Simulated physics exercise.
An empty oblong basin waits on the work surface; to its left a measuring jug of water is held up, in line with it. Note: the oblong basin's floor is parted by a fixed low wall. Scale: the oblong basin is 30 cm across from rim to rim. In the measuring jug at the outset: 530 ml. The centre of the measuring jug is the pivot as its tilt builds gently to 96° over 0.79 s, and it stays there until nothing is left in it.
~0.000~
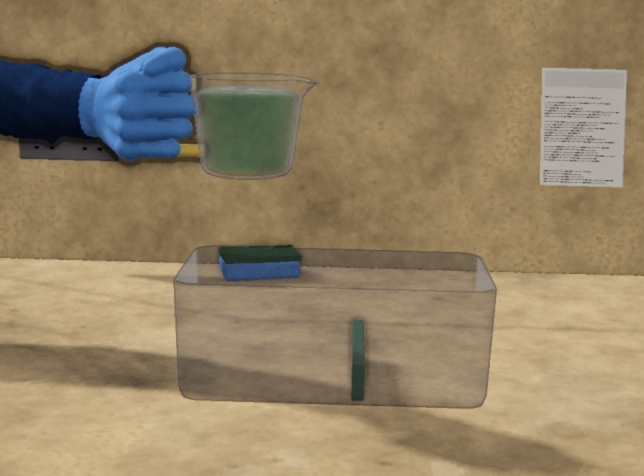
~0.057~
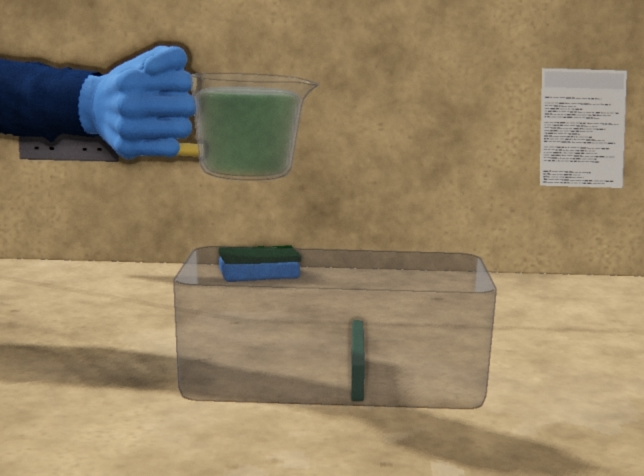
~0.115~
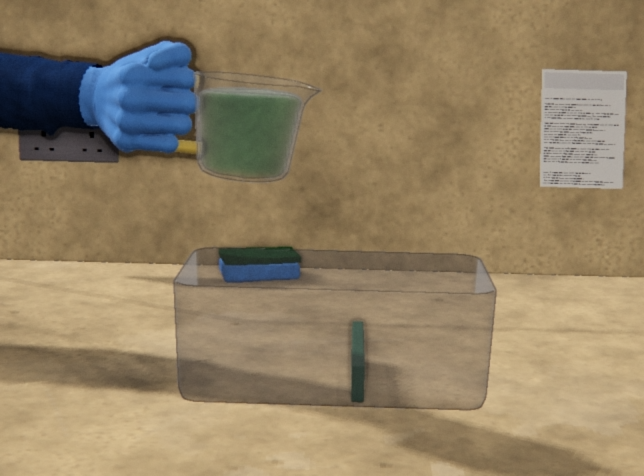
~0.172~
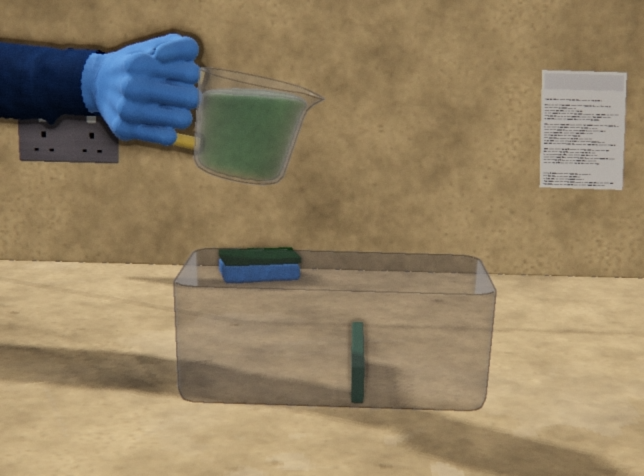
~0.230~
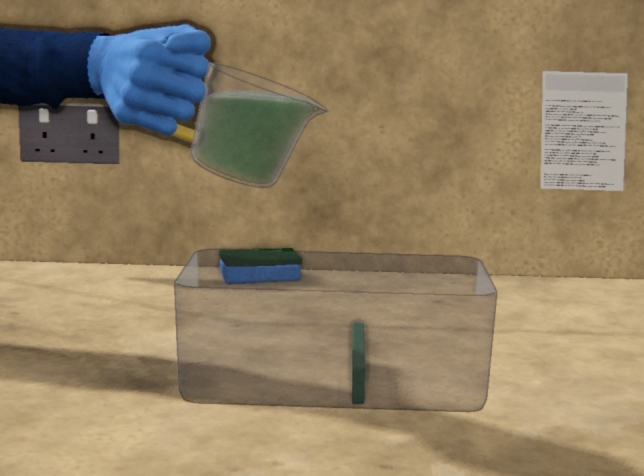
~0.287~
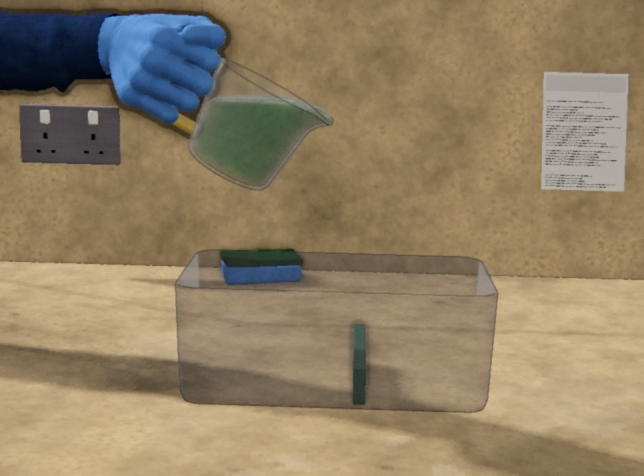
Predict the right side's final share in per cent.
The right side finishes with roughly 74 per cent.
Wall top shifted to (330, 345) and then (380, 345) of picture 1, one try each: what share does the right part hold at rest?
Around 90 and 40 percent, in that order.
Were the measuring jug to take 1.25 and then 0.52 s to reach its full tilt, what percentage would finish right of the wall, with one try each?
Near 75 in a hundred on the first go and near 70 in a hundred on the second.
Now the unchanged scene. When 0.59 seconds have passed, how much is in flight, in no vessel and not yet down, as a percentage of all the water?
Some 28 per cent.
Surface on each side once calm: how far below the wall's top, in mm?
I'd say some 32 mm on the left and some 14 mm on the right.
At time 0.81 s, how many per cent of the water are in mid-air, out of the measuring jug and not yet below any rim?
Near 12 percent.
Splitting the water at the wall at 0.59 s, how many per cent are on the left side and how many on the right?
1 on the left, 20 on the right, roughly.
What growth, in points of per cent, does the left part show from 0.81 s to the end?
Some 14 per cent.
After 0.59 s the tilt is 81° and 51 per cent is still to pour, 1 is left of the wall and 20 right of it.
After 0.81 s the tilt is 96° and 11 per cent is still to pour, 10 is left of the wall and 65 right of it.
After 1.04 s the tilt is 96° and 1 per cent is still to pour, 21 is left of the wall and 74 right of it.
After 1.29 s the tilt is 96° and 0 per cent is still to pour, 24 is left of the wall and 74 right of it.
In the end 25 per cent lies left of the wall, 74 right of it and 1 outside.
